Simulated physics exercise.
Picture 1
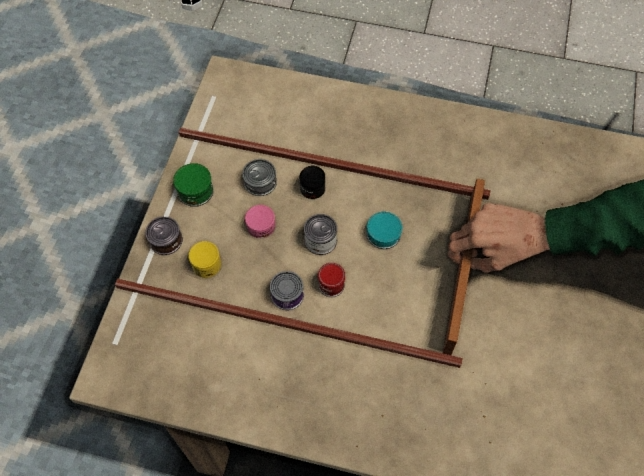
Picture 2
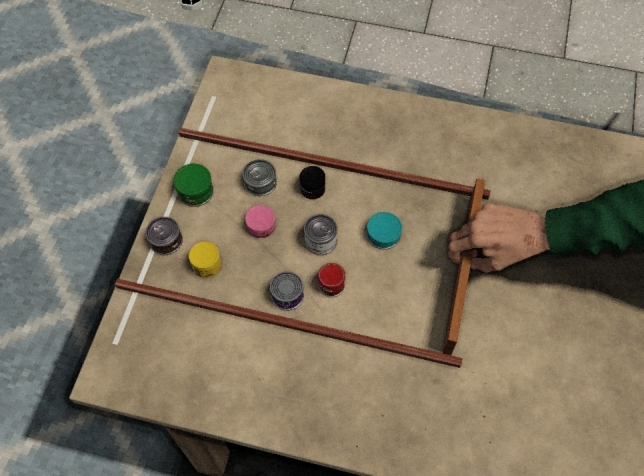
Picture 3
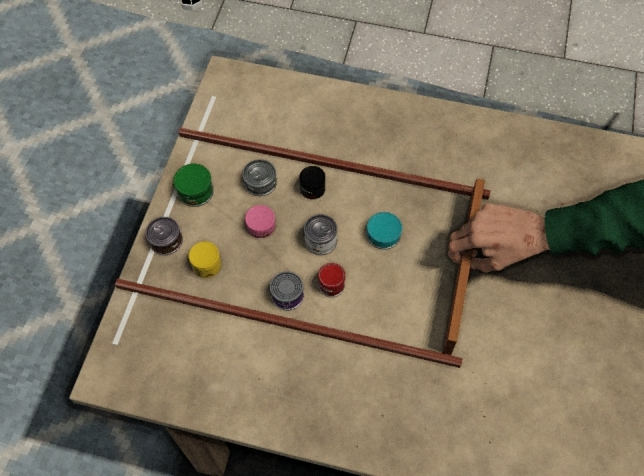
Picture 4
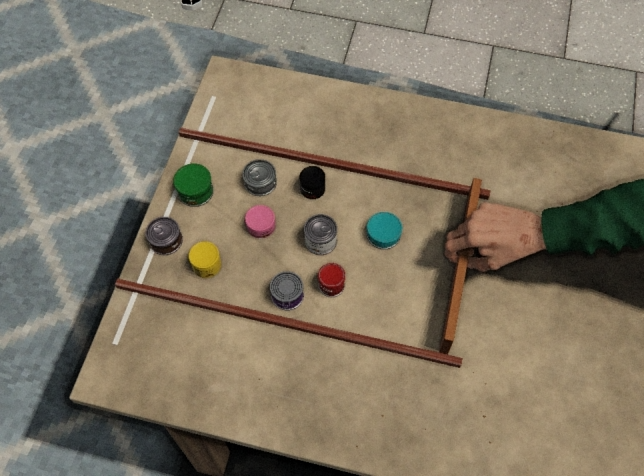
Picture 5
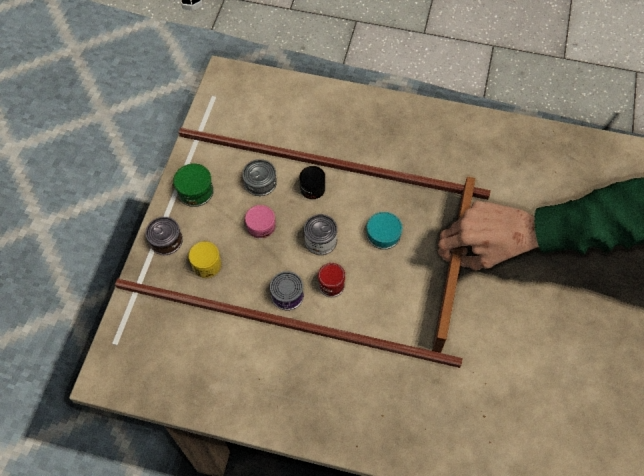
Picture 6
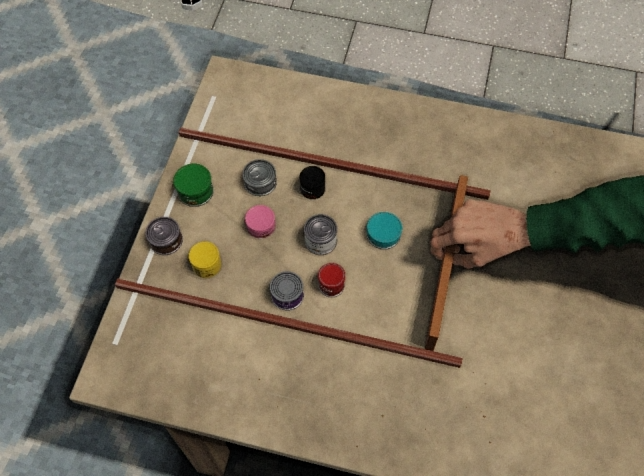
On a wooden table between two thin rails, colourful round containers sit scattered near a white line; a hand in a green sleeve holds a wooden bar across the channel, then slides it slightly left, leaving the containers unmoved.
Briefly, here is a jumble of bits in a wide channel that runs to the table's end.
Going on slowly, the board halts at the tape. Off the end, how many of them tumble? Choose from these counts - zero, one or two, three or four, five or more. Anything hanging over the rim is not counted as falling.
Count: Five or more.
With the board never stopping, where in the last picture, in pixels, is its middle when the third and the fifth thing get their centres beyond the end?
Near (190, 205) first, near (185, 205) second.
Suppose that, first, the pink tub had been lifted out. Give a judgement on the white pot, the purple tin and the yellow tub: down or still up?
White pot still up, purple tin still up, yellow tub down.
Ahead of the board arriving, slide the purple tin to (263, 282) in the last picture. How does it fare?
Result for the purple tin: It holds firm.
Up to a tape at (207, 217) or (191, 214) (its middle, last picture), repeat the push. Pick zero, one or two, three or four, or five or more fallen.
Lab note - count per position: Just one or two; either one or two.
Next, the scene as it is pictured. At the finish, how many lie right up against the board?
5.
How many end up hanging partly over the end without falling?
The total comes out at 5.
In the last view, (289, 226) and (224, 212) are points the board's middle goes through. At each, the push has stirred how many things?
Note: First position 6; second position 10.
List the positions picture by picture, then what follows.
The first picture shows brown tin (164, 236); green pot (194, 185); yellow tub (205, 260); board (464, 264); tape (169, 209).
The second picture shows green pot (194, 185); turquoise pot (384, 231).
The third picture shows yellow tub (205, 260); red pot (332, 280).
The fourth picture shows brown tin (164, 236); grey tin (260, 178).
The fifth picture shows green pot (194, 185); black tub (313, 183).
The sixth picture shows brown tin (164, 236); green pot (194, 185); yellow tub (205, 260); board (447, 260); tape (169, 209).
Soon after, none off yet; brown tin at rest near (164, 236); green pot at rest near (194, 185); yellow tub at rest near (205, 260).
In the end, the number that fall off is five or more; gone, pink tub, grey tin, yellow tub, green pot and brown tin.
